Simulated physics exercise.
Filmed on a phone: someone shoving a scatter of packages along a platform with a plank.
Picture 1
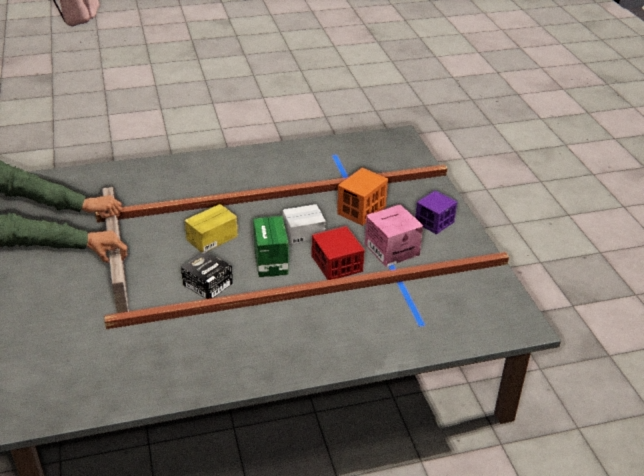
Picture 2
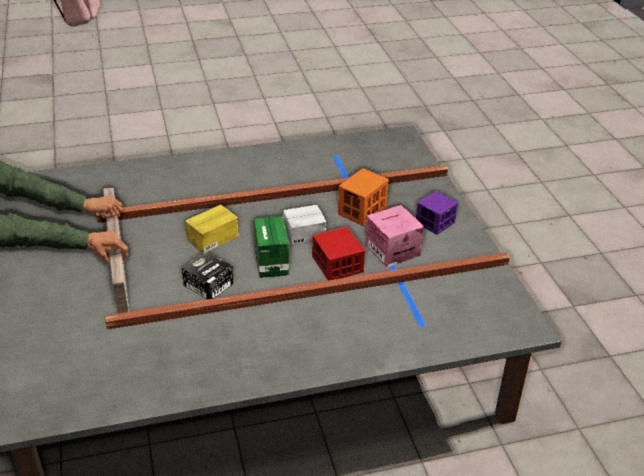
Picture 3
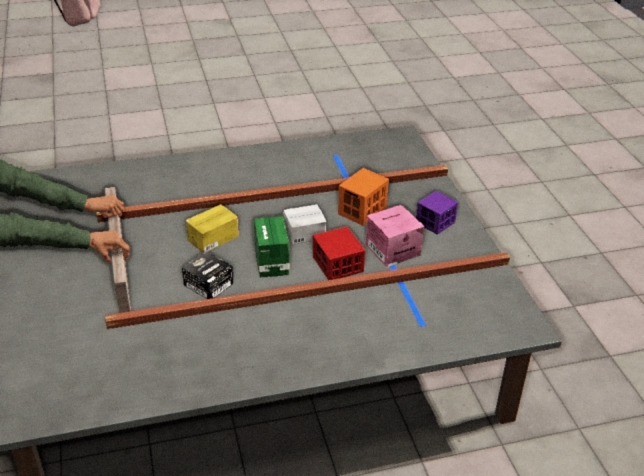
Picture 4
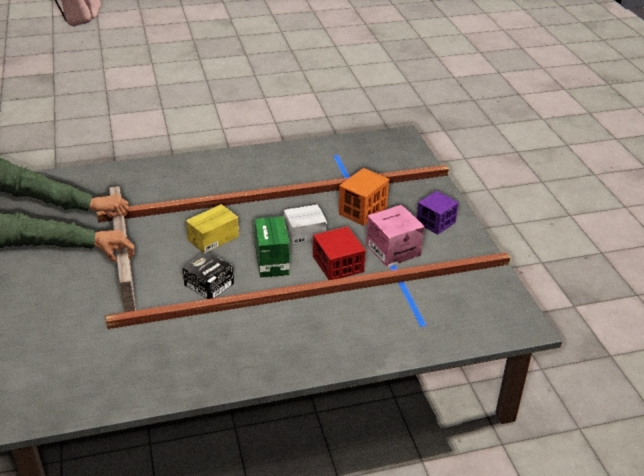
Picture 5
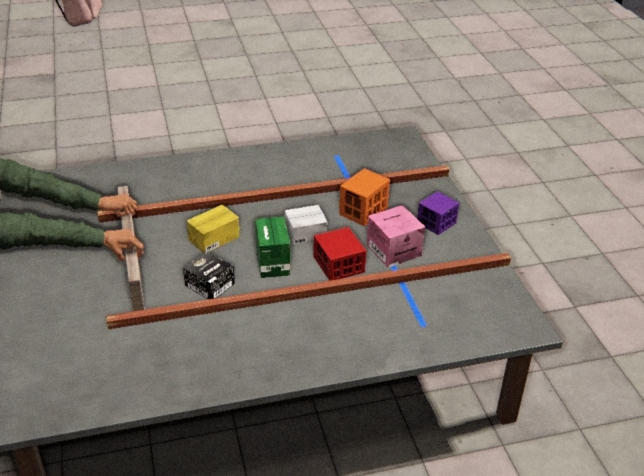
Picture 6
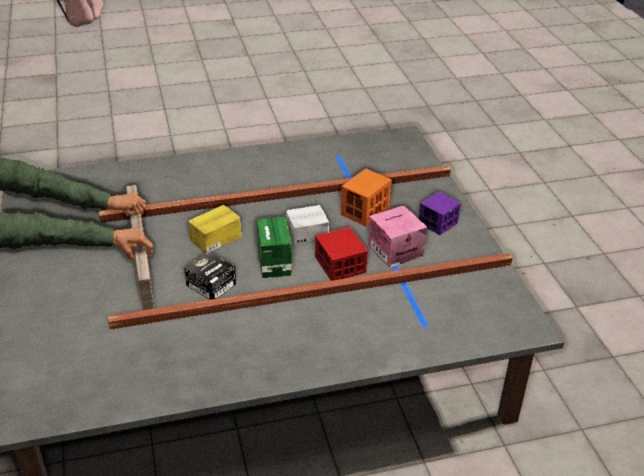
On a tiled floor stands a grey table with two reddish-brown rails along it, seen from above at an angle by a nearly still camera. Between the rails sit yellow, black, green, white, red, orange, pink and purple boxes and crates, left to right, with a blue line near the right. Green-sleeved arms hold a plank at left, then slide it slightly rightward, while the packages barely shift.
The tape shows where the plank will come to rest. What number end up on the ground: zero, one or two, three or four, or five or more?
The number that fall off is zero.
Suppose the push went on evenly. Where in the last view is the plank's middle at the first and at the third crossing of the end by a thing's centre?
About (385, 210), then (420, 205).
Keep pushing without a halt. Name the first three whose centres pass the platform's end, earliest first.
They are the pink box, the purple crate, the white parcel.
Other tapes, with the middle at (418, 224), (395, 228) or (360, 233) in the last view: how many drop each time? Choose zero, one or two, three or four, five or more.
The falls would be either one or two; one to two; no fall at all.
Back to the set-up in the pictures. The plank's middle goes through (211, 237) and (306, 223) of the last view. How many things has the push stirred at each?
The counts are 2 and 7.
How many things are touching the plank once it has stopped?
The number is 3.
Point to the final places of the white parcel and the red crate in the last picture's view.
Near (432, 213) and (447, 242).
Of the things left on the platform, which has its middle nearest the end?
The pink box.
Soon after, none off yet; purple crate at rest near (439, 213); pink box at rest near (397, 236); orange crate at rest near (366, 197).
After that, none off yet; purple crate displaced a little near (446, 209); pink box displaced about its own width near (442, 230); orange crate displaced a little near (378, 190).
In the end, the number that fall off is zero.
